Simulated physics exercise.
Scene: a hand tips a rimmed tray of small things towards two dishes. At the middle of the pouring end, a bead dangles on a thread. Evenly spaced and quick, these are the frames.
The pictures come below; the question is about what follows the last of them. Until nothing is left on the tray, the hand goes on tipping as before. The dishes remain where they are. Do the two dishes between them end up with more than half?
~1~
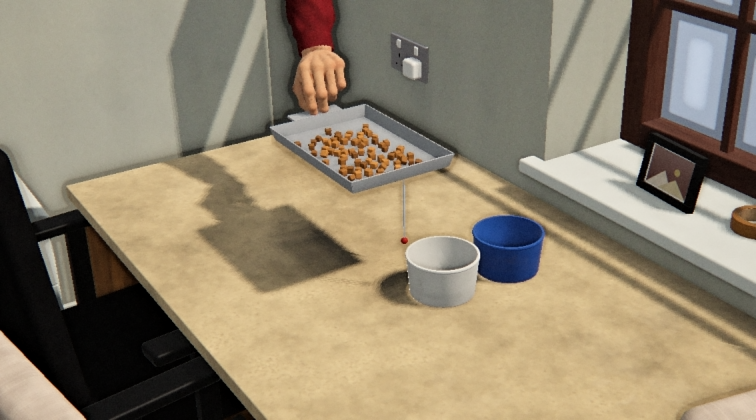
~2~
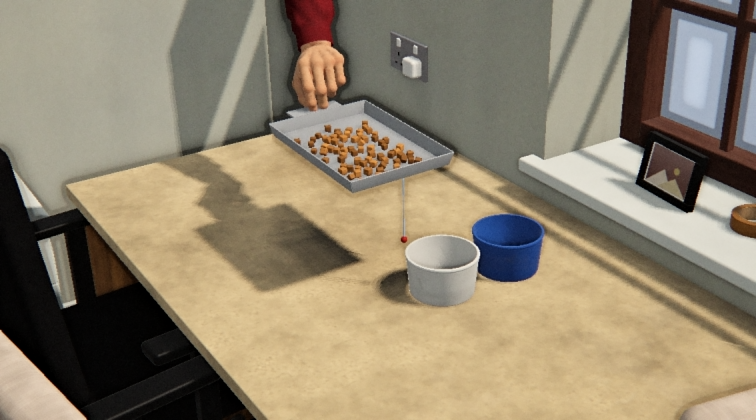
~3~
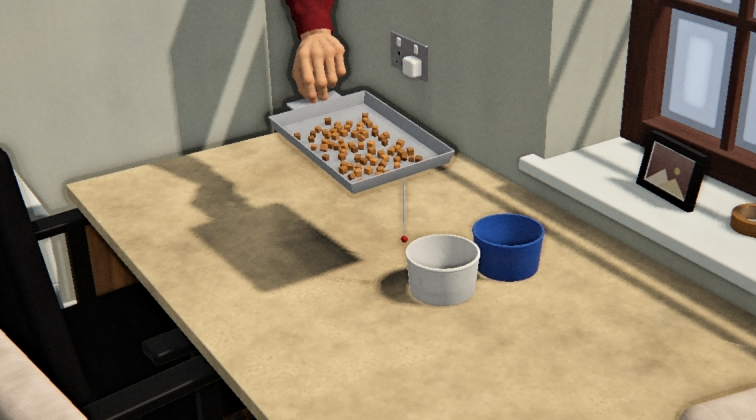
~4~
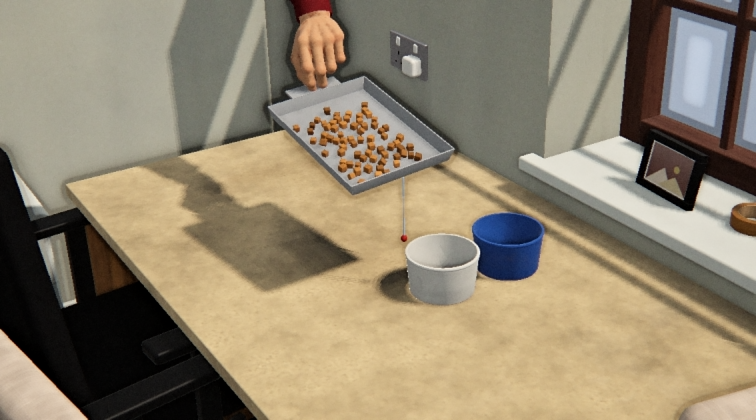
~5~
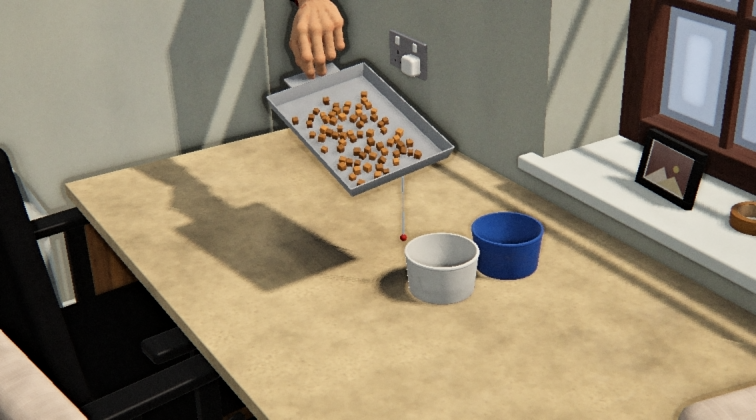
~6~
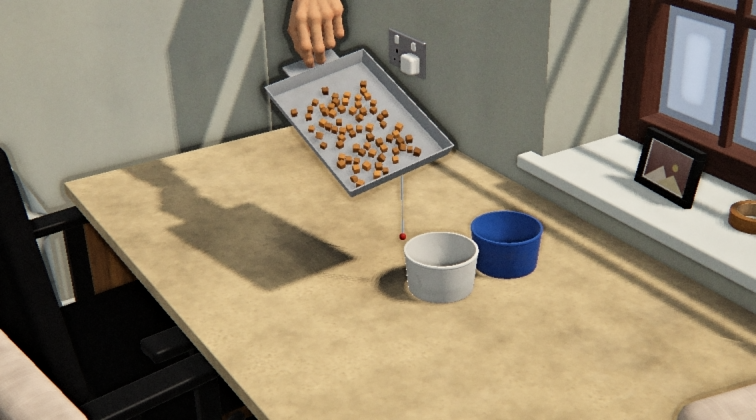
No.
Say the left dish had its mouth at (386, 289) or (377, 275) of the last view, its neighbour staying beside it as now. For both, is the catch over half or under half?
The first try: Less than half. The second: More than half.
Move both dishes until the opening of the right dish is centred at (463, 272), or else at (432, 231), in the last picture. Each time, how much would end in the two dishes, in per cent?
First placement: Some 10 %; second placement: Some 40 %.
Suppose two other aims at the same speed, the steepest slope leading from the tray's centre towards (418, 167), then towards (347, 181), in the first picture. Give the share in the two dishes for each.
Respectively close to 70 and 0 in a hundred.
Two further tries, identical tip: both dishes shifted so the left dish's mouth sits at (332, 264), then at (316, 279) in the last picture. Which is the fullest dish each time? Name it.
Well, first the one further left, then the one further right.
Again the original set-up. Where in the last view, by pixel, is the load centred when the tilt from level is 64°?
(364, 163).
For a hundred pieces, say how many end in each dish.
The share is 0 per cent in the left dish and 0 per cent in the right dish.
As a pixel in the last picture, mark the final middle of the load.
The centre comes to rest near (378, 315).
Soon after the last picture, tray tipped steeply; all on the tray.
A little later, tray tipped past a quarter turn; most on the tray; a small part outside both; a stray few in the air.
Later still, tray tipped past a quarter turn; all outside both.
At rest, tray tipped past a quarter turn; none in the left dish; none in the right dish; all outside both.
